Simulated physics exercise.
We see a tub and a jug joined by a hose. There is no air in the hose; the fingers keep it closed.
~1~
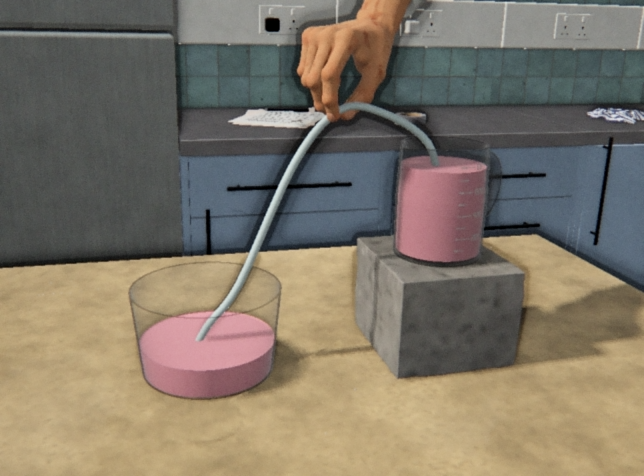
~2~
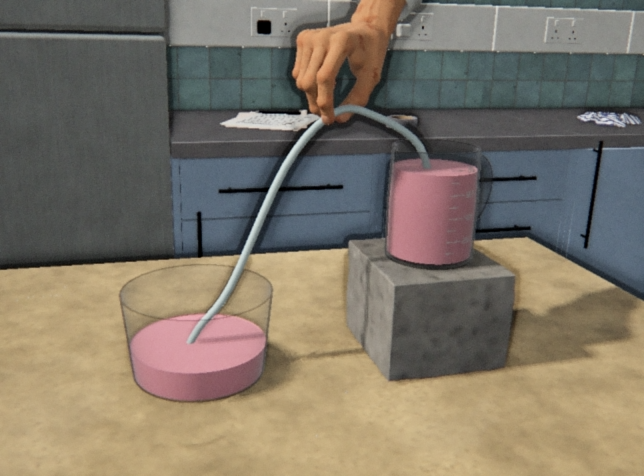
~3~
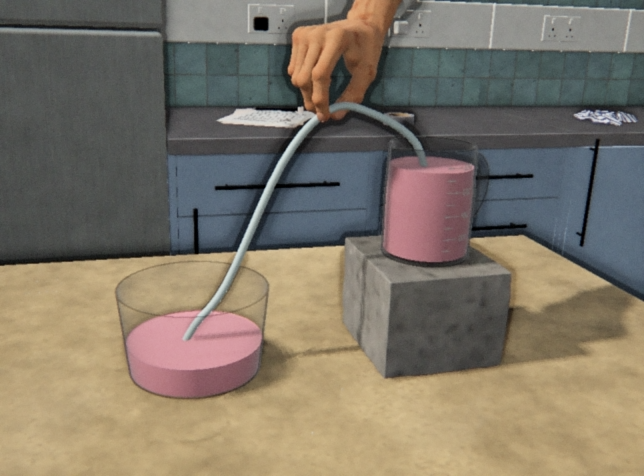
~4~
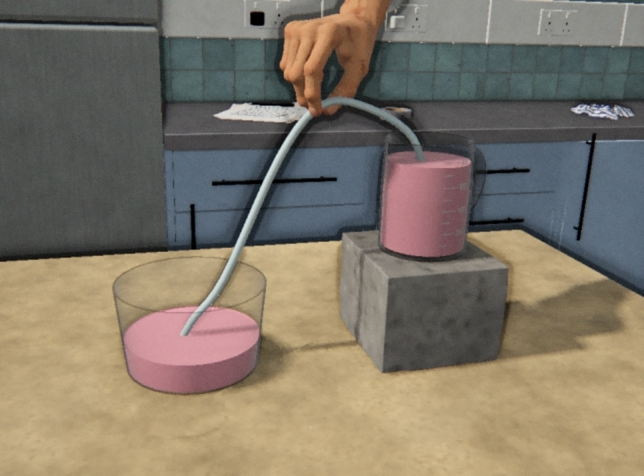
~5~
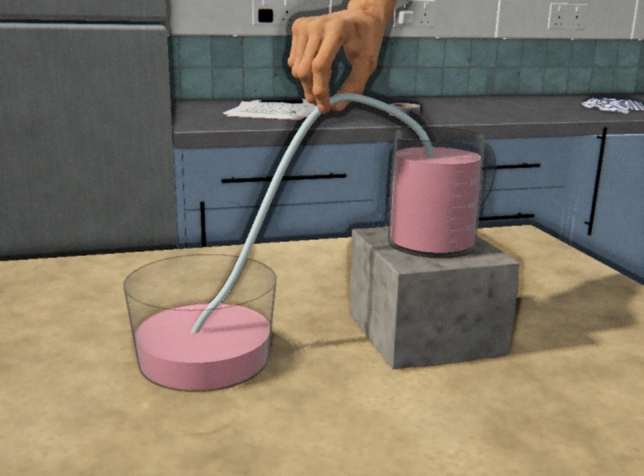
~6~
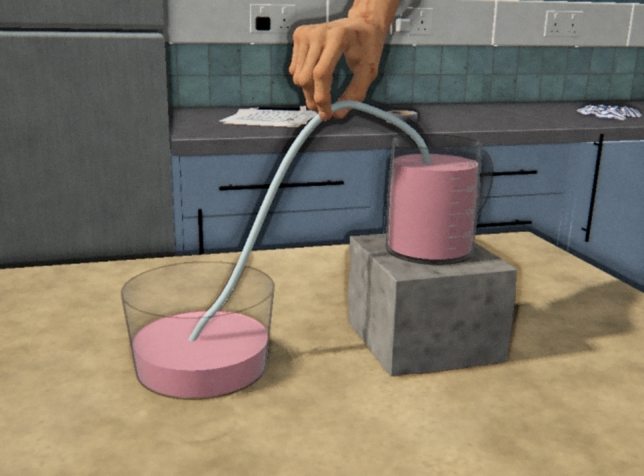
The footage shows a hand pinching a pale hose that links a low tub of pink liquid on the left to a fuller jug on a grey block at right; the view shifts slightly, but nothing else visibly moves.
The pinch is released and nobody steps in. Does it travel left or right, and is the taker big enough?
It flows leftwards, and the one that fills has room for it.
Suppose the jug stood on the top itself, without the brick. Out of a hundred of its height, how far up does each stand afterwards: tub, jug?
About 55 and 40 per cent.
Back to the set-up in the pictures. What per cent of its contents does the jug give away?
I make it 85 per cent.
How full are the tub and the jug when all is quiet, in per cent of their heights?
Near 70 and 10 in a hundred.
Next, the tub is about half full; the jug is about half full.
After that, the tub is about two thirds full; the jug is about a quarter full.
Finally, the tub is about two thirds full; the jug is nearly empty.
